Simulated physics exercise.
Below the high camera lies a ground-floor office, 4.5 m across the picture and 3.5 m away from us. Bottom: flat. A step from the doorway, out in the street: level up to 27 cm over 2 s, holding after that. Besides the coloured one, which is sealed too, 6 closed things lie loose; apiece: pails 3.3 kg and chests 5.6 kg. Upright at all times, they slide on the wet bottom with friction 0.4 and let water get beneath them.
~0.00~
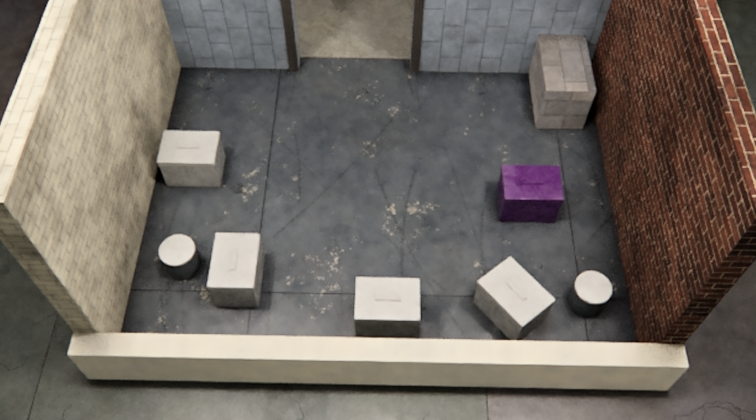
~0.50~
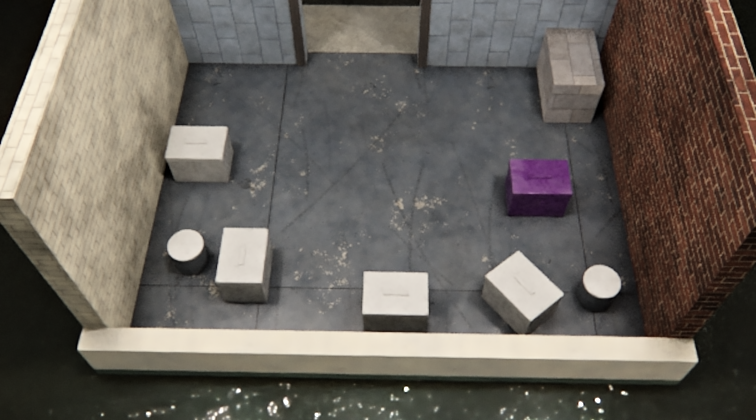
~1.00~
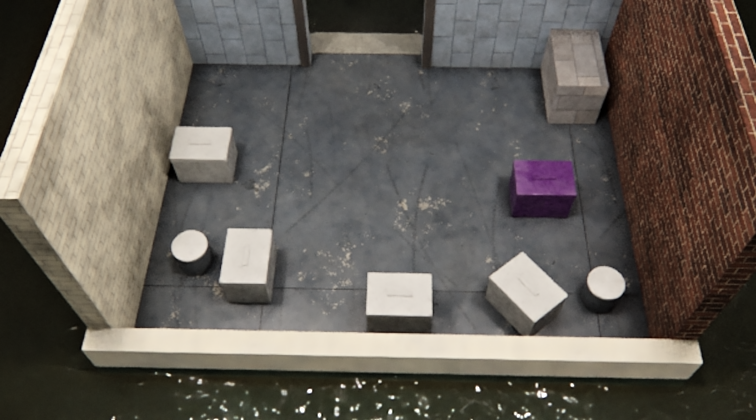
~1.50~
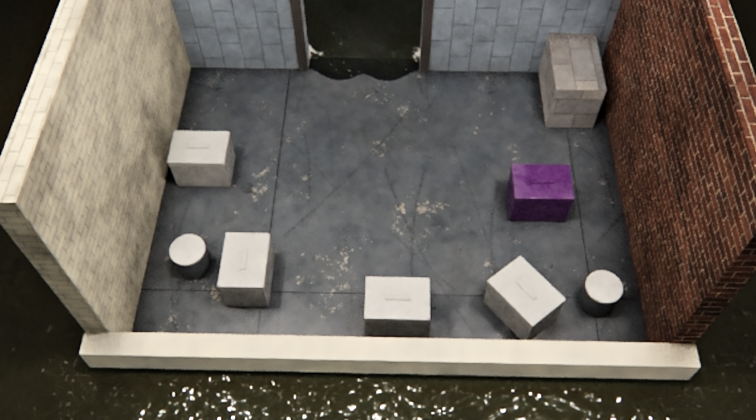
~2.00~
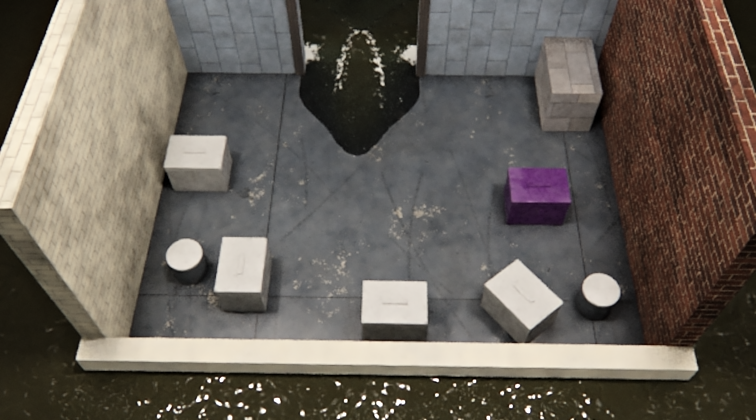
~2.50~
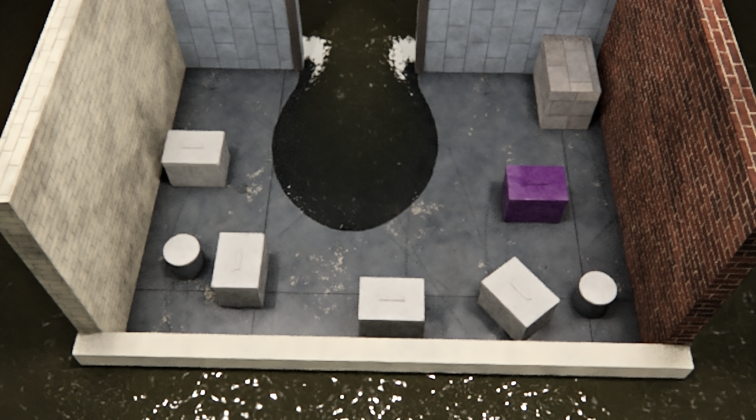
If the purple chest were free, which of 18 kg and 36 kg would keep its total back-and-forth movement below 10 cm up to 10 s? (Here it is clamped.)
It needs the heavy one.
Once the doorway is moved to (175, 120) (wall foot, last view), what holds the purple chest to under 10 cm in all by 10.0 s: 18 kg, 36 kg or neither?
That way, neither mass suffices.
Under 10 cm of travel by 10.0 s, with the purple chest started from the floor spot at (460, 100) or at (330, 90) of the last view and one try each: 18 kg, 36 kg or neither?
Note, in order: Heavier only OK; none OK.
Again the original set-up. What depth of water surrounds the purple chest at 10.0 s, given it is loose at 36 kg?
Depth: Approx. 10 cm.
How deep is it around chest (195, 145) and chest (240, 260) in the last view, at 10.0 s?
About 11 and 18 cm.
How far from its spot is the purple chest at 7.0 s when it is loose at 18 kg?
Shift: Roughly 5 cm.
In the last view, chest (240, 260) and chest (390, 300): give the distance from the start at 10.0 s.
Respectively 40 and 200 centimetres.
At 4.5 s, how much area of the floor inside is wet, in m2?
At that time the wet patch spans about 13 m2.
After 3.5 s the purple chest would be 0 cm from its start with 18 kg and 0 cm from its start with 36 kg; 3 cm of water round it then.
After 4.5 s the purple chest would be 0 cm from its start with 18 kg and 0 cm from its start with 36 kg; 3 cm of water round it then.
After 7.0 s the purple chest would be 3 cm from its start with 18 kg and 0 cm from its start with 36 kg; 8 cm of water round it then.
After 10.0 s the purple chest would be 58 cm from its start with 18 kg and 0 cm from its start with 36 kg; 10 cm of water round it then.
